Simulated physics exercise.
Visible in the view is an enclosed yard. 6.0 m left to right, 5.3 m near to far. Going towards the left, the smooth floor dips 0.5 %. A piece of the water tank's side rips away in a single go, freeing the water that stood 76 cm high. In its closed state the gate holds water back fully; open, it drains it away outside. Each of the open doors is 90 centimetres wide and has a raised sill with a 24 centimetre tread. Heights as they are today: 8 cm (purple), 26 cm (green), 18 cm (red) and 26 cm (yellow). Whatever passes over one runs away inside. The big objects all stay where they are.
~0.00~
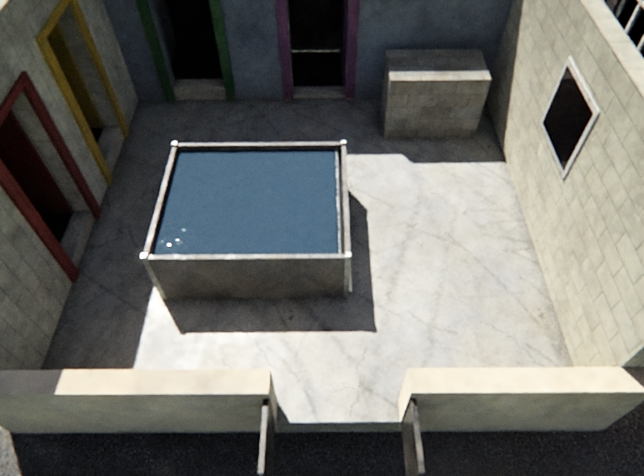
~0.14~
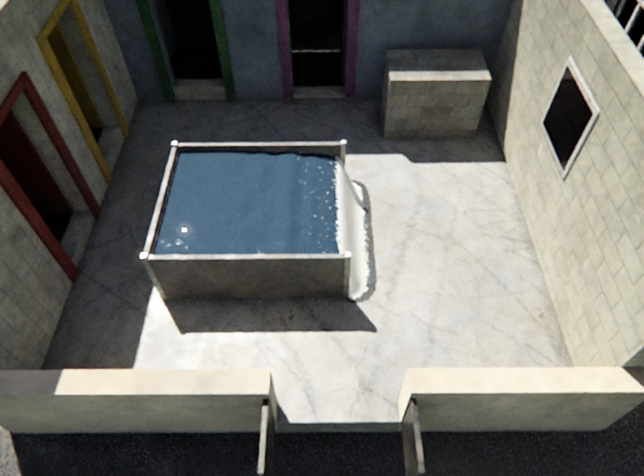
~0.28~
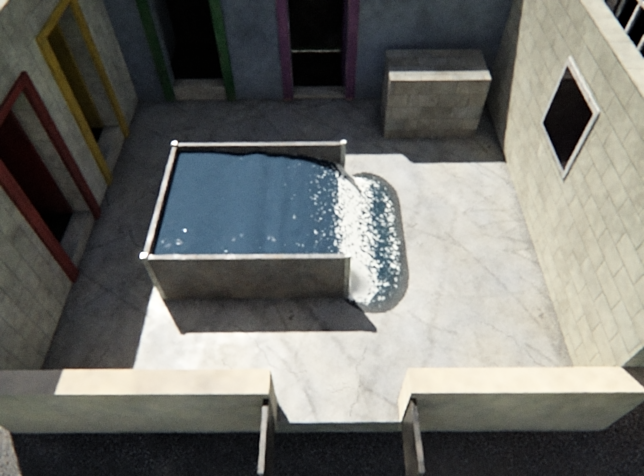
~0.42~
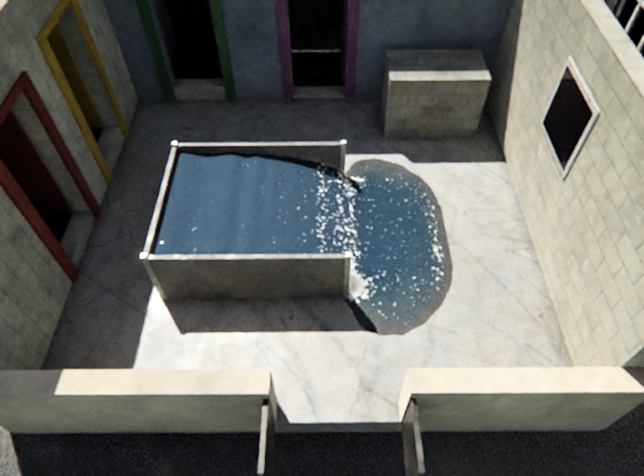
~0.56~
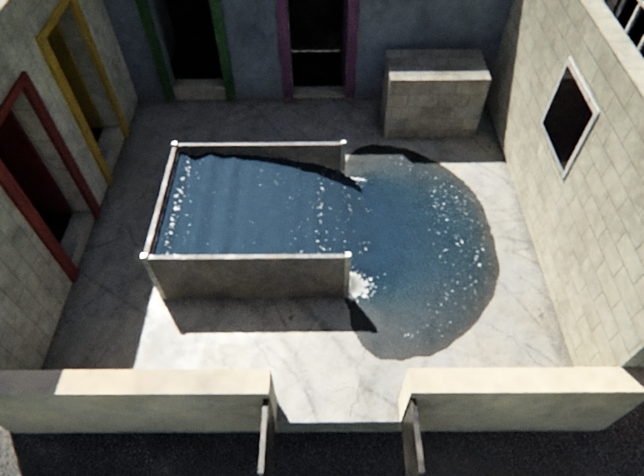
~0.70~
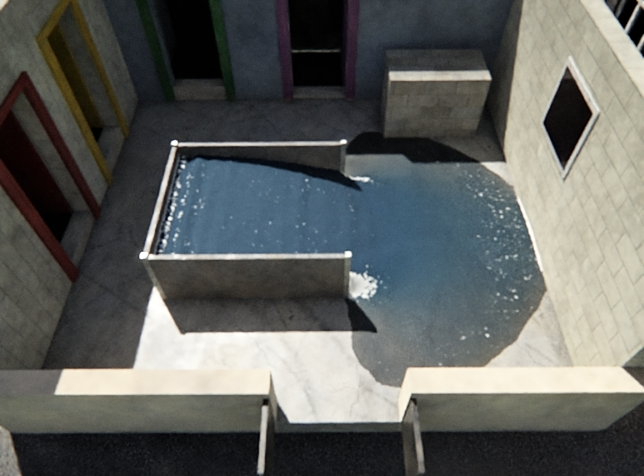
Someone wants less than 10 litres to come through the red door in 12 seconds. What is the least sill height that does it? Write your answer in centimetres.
It needs to be around 16 cm high.
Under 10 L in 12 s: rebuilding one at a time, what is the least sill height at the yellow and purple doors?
Some 15 cm for yellow, some 8.5 cm for purple.
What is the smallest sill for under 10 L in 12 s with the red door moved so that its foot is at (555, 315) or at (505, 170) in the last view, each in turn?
31 and 31 cm.
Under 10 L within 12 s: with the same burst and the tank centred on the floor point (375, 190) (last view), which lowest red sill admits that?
A minimum of about 16 cm.
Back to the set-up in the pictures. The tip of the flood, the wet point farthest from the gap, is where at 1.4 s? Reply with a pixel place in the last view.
Near pixel (485, 105).
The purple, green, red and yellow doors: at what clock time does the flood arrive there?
So purple sees it at 2.8 s, green at 3.6 s, red at 4.5 s and yellow at 4.0 s.
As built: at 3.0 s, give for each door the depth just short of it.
In cm - purple: 8, green: 0, red: 0, yellow: 0.
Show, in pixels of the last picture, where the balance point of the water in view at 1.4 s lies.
The water's centre is at about (352, 236).
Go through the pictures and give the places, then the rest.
In the first frame, the water tank at (254, 199) is whole and still, 76 cm deep; the red door at (54, 194) is dry.
In the second frame, the gap is at (342, 223), the front 0.3 m out at (371, 282); the back of the water tank holds 76 cm.
In the third frame, the front is at (403, 274), 0.8 m from the gap at (342, 225); 1.5 m2 of floor is wet, 76 cm left at the back.
In the fourth frame, the gap is at (342, 227), the front 1.3 m out at (445, 273); the back of the water tank holds 76 cm.
In the fifth frame, water pours out at (342, 228) and has run 1.9 m, to (491, 269); about 8 cm deep outside, 70 cm at the back.
In the sixth frame, water pours out at (342, 228) and has run 2.5 m, to (542, 280); about 7 cm deep outside, 64 cm at the back; 3.6 m in a straight line remain to the red door at (54, 194).
After 1.4 s water covers 35 % of the floor, deepest (44 cm) near (515, 239); it has not reached the red door.
After 3.0 s water covers 50 % of the floor, deepest (42 cm) near (483, 99); it has not reached the red door.
After 12.0 s water covers 100 % of the floor, deepest (15 cm) near (106, 194); 14 cm at the red door, 4 litres in over its 18 cm sill.
At the red door as built, the water arrived by 4.6 s and peaked near 22 cm at 7.8 s.
With a sill of 13.5 cm, 27 litres would have come in within the 12 s; with 18 cm, 4 litres. So under 10 litres takes about 16 cm.
